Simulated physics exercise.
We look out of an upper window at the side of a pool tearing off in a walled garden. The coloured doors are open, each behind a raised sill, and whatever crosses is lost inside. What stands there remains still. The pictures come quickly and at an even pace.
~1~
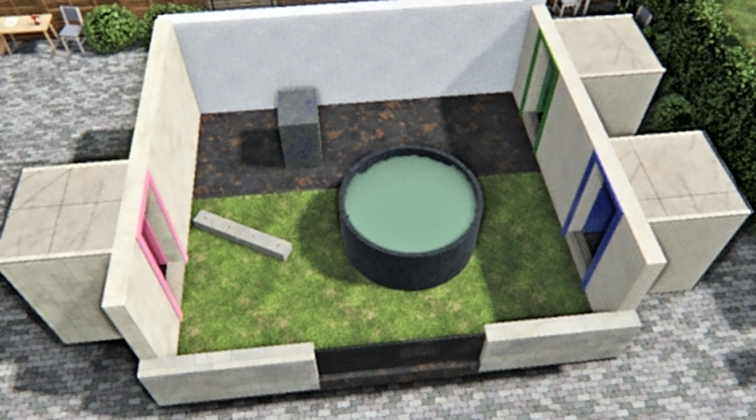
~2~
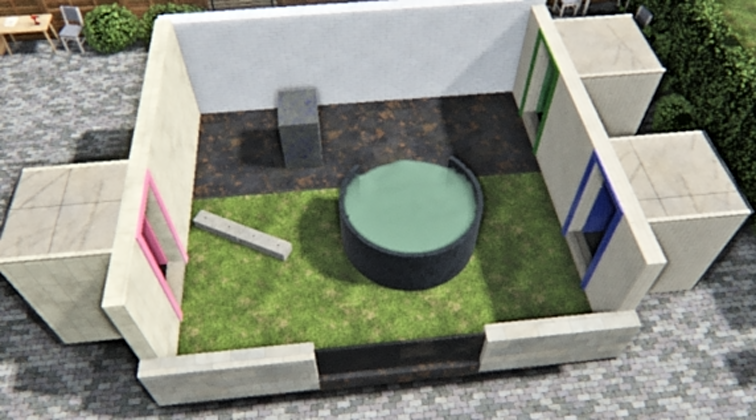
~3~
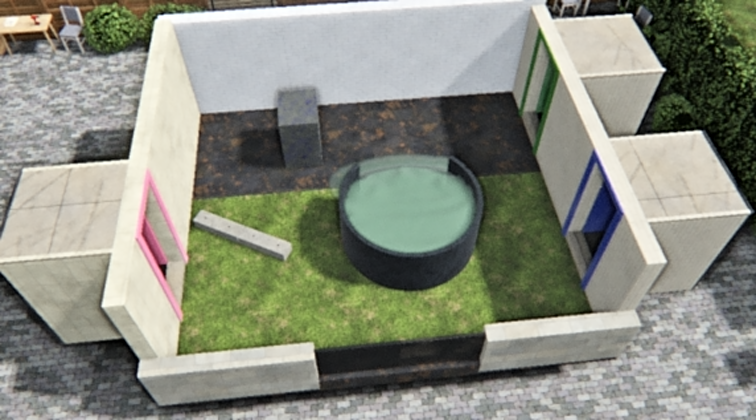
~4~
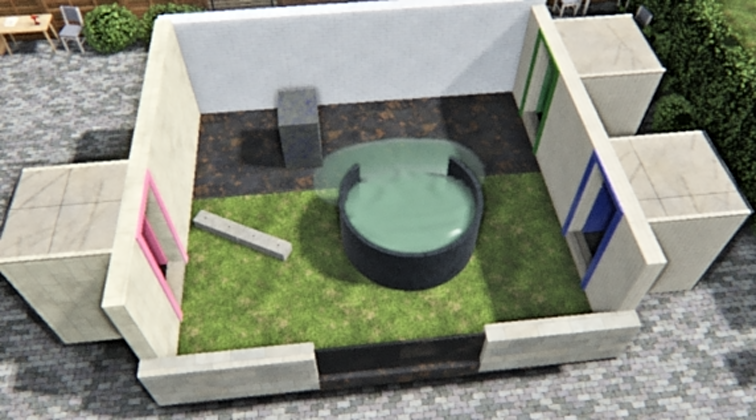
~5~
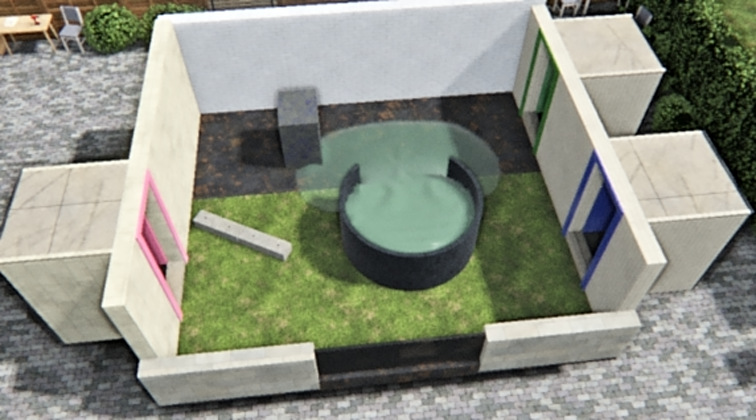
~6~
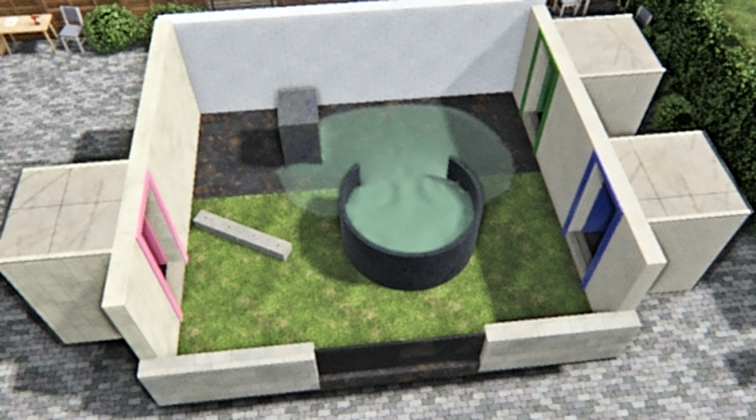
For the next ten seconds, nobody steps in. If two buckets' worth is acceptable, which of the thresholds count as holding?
The pink door counts as holding, the green door does not count, the blue door counts as holding.
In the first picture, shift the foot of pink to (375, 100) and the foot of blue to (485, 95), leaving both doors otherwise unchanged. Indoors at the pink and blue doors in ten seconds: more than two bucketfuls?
Note: Pink door lets too much through; blue door lets too much through.
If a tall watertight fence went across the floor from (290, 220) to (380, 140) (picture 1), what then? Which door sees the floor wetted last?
Answer: The pink door.
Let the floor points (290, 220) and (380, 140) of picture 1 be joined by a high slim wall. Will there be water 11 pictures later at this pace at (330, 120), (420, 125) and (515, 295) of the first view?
Submerged; submerged; untouched.
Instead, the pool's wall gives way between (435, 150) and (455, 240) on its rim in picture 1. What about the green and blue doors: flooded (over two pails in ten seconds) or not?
The green door exceeds it; the blue door exceeds it.
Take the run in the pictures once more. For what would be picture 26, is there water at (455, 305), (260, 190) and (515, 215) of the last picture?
First spot not wet, second soaked, third soaked.
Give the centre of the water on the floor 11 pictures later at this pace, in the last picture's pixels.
The water centres close to (398, 160).
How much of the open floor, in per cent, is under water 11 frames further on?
Roughly 45 percent, I reckon.
A moment on, water covers 40 % of the floor; the pink door not reached, the green door wet at the sill, nothing in, the blue door not reached.
Next, water covers 45 % of the floor; the pink door not reached, the green door under two buckets in, the blue door not reached.
Then, water covers 60 % of the floor; the pink door not reached, the green door over two buckets in, the blue door wet at the sill, nothing in.
Later, water covers 90 % of the floor; the pink door wet at the sill, nothing in, the green door far over two buckets in, the blue door wet at the sill, nothing in.
In the end, water covers 95 % of the floor; the pink door wet at the sill, nothing in, the green door far over two buckets in, the blue door wet at the sill, nothing in.
